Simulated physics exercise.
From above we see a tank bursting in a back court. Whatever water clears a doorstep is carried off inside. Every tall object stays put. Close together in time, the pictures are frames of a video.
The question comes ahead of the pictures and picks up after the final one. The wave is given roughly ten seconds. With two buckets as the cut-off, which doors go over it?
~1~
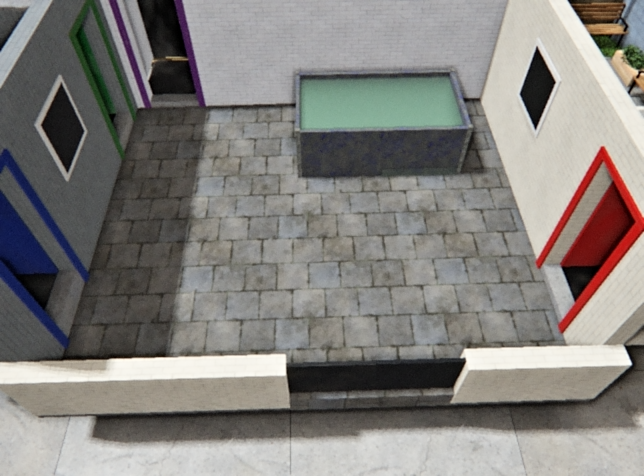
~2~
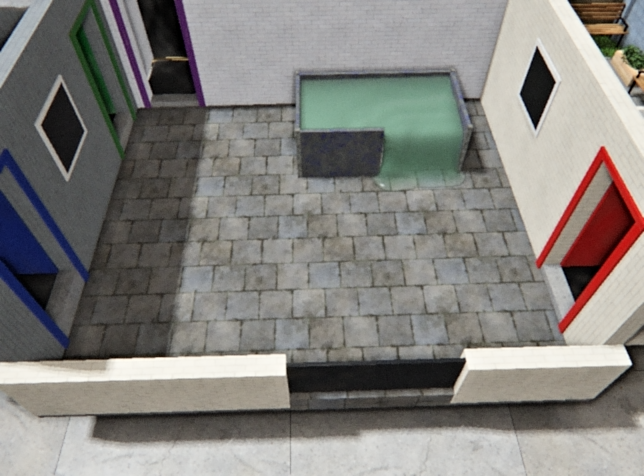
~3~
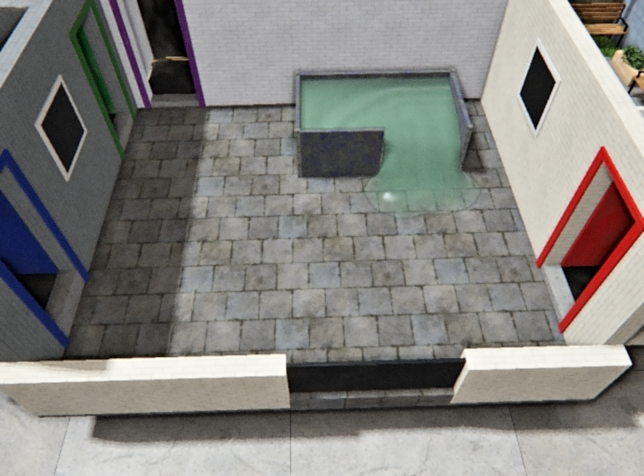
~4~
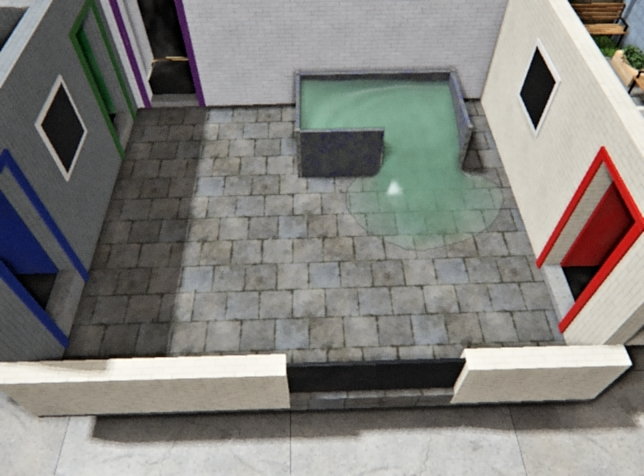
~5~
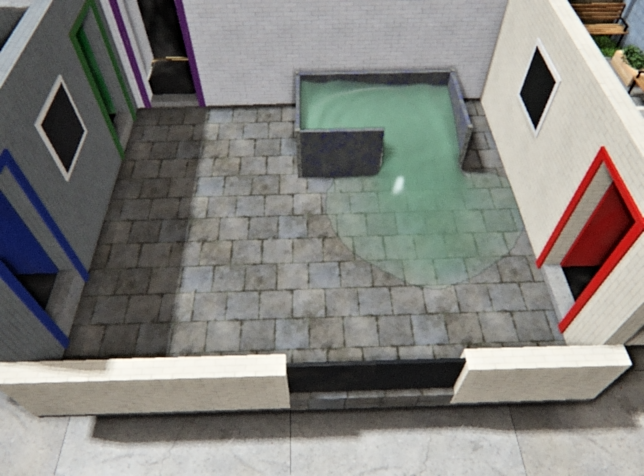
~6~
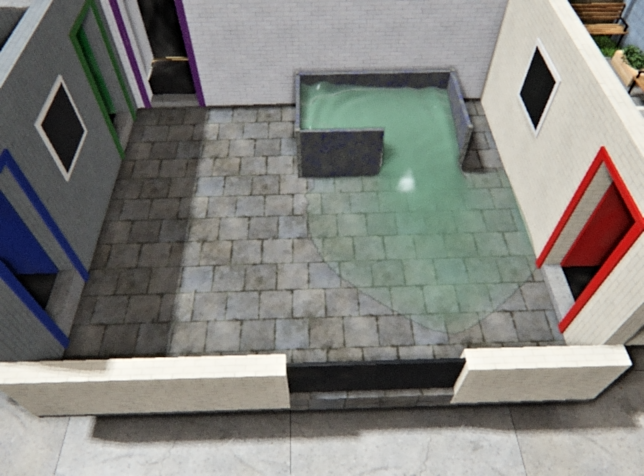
In the end purple door: Limit exceeded, green door: Limit not exceeded, red door: Limit exceeded, blue door: Limit not exceeded.
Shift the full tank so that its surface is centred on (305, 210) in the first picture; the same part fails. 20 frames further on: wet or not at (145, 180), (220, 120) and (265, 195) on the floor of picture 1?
Check in sequence: Soaked through, still parched, still parched.
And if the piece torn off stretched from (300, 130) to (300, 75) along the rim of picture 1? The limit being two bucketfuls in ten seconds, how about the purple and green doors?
Purple overflows; green overflows.
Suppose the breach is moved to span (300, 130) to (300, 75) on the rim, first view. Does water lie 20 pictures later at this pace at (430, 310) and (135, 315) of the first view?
Note: Point one unreached; point two inundated.
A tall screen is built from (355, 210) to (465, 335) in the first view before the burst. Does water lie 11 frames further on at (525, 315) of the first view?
Soaked.
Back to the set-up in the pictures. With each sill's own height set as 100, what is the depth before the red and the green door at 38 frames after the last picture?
Estimate, in order: 110 and 40 percent.
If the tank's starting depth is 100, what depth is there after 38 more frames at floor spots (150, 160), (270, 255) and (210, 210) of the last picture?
First 12, next 4, last 2 in a hundred.
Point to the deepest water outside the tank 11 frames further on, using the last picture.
About at (551, 372).
A moment on, water covers 35 % of the floor; the purple door not reached, the green door not reached, the red door wet at the sill, nothing in, the blue door not reached.
Next, water covers 35 % of the floor; the purple door not reached, the green door not reached, the red door under two buckets in, the blue door not reached.
Then, water covers 55 % of the floor; the purple door not reached, the green door not reached, the red door far over two buckets in, the blue door wet at the sill, nothing in.
Later, water covers 85 % of the floor; the purple door under two buckets in, the green door wet at the sill, nothing in, the red door far over two buckets in, the blue door wet at the sill, nothing in.
In the end, water covers 95 % of the floor; the purple door far over two buckets in, the green door wet at the sill, nothing in, the red door far over two buckets in, the blue door wet at the sill, nothing in.
